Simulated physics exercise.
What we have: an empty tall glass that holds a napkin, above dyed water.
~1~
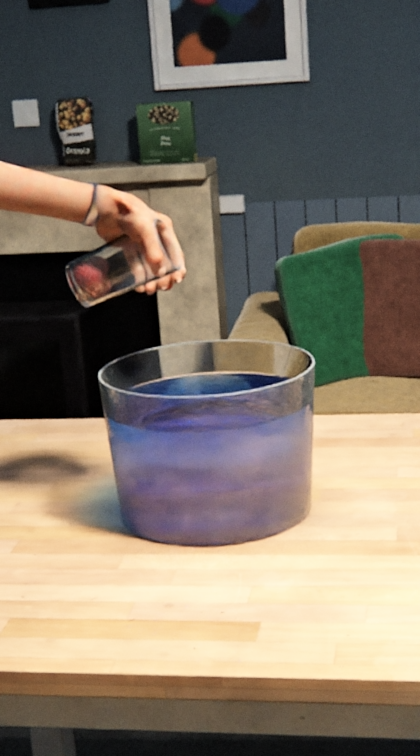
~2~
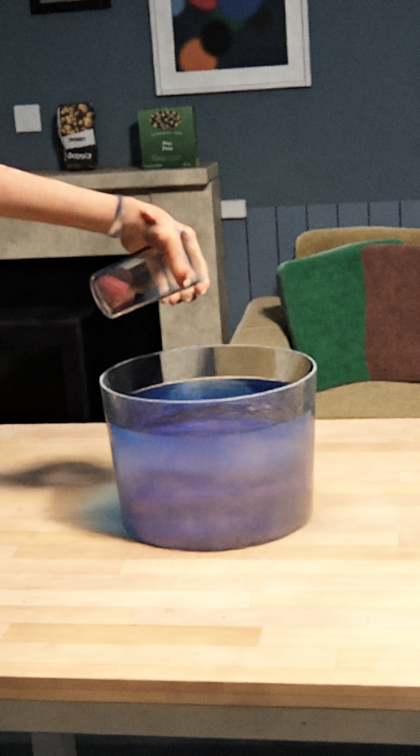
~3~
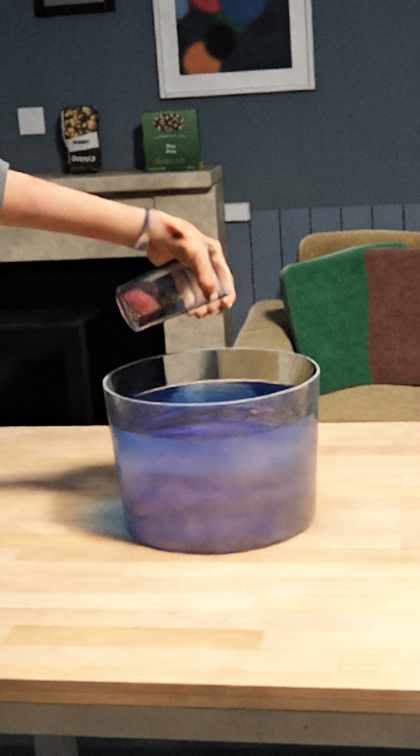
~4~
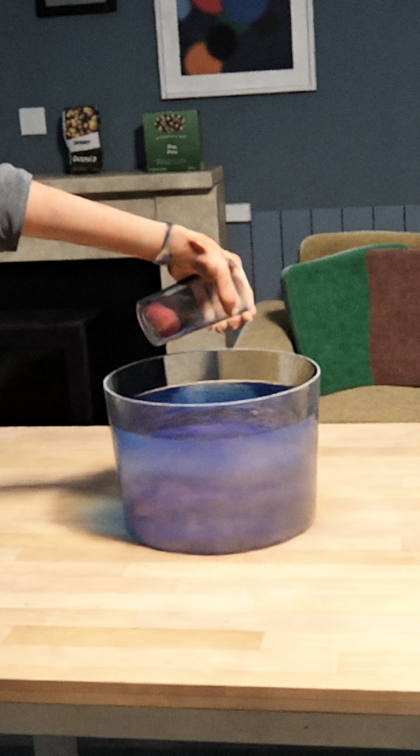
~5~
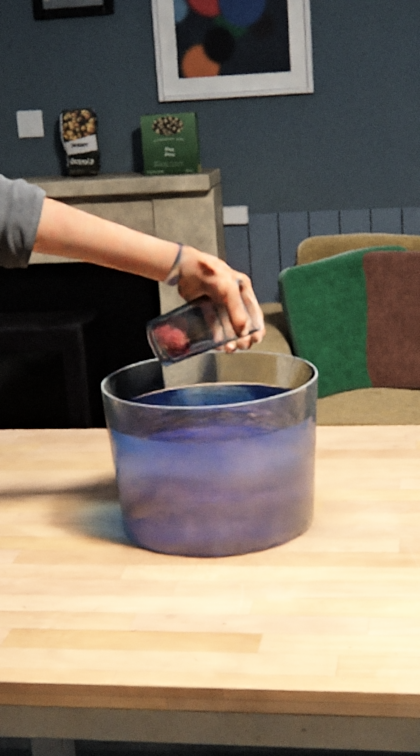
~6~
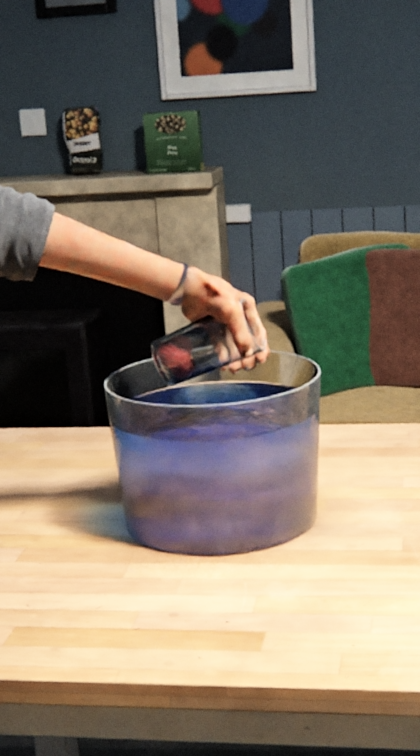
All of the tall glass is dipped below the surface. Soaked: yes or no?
Yes, soaked.
Soon after, the tall glass enters the dyed water.
Later, dyed water pours in as the air escapes.
In the end, the tall glass is under, flooded, and the napkin is wet.
